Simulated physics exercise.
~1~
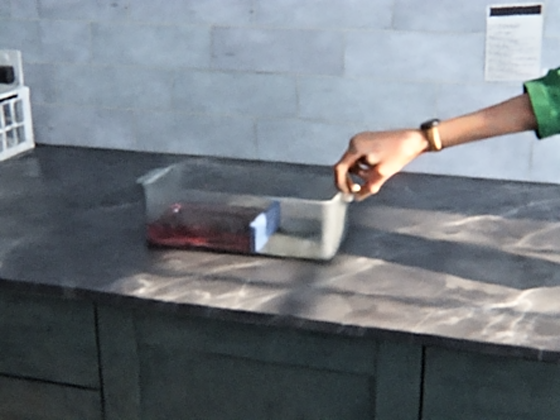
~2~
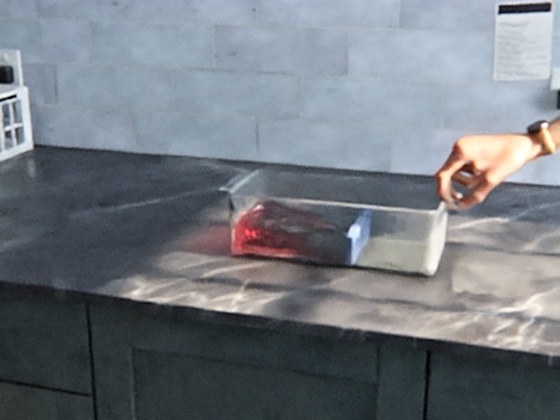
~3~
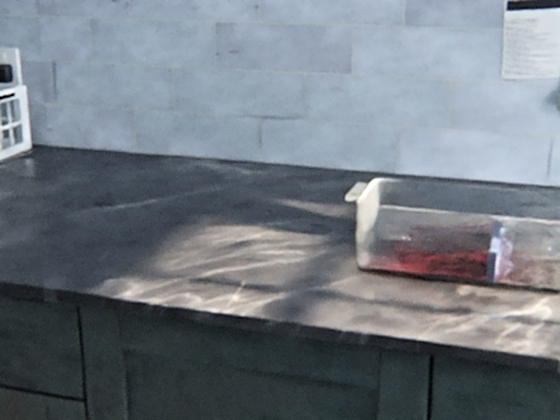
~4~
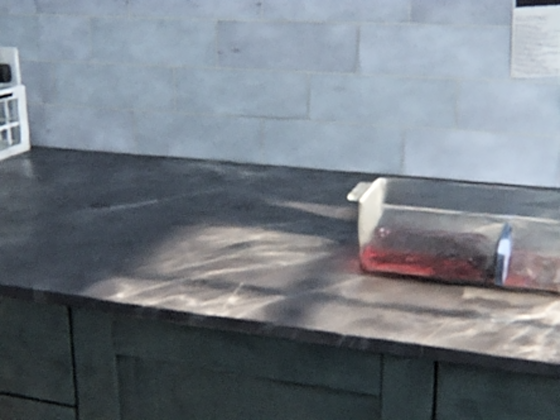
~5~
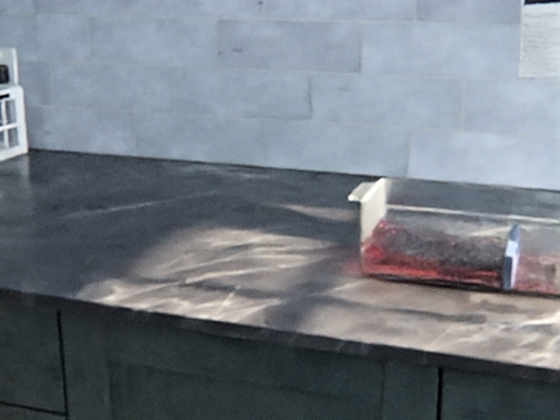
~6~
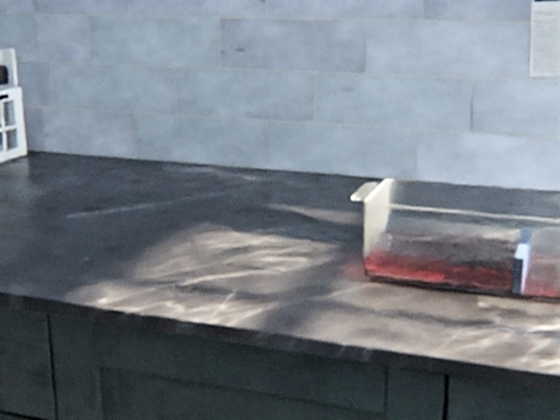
In the video, a hand pulls a clear tub with a blue divider rightwards across a dark countertop, red liquid sloshing in its left part. The tub stops partly out of view, with some red liquid now beyond the divider and most still on the left.
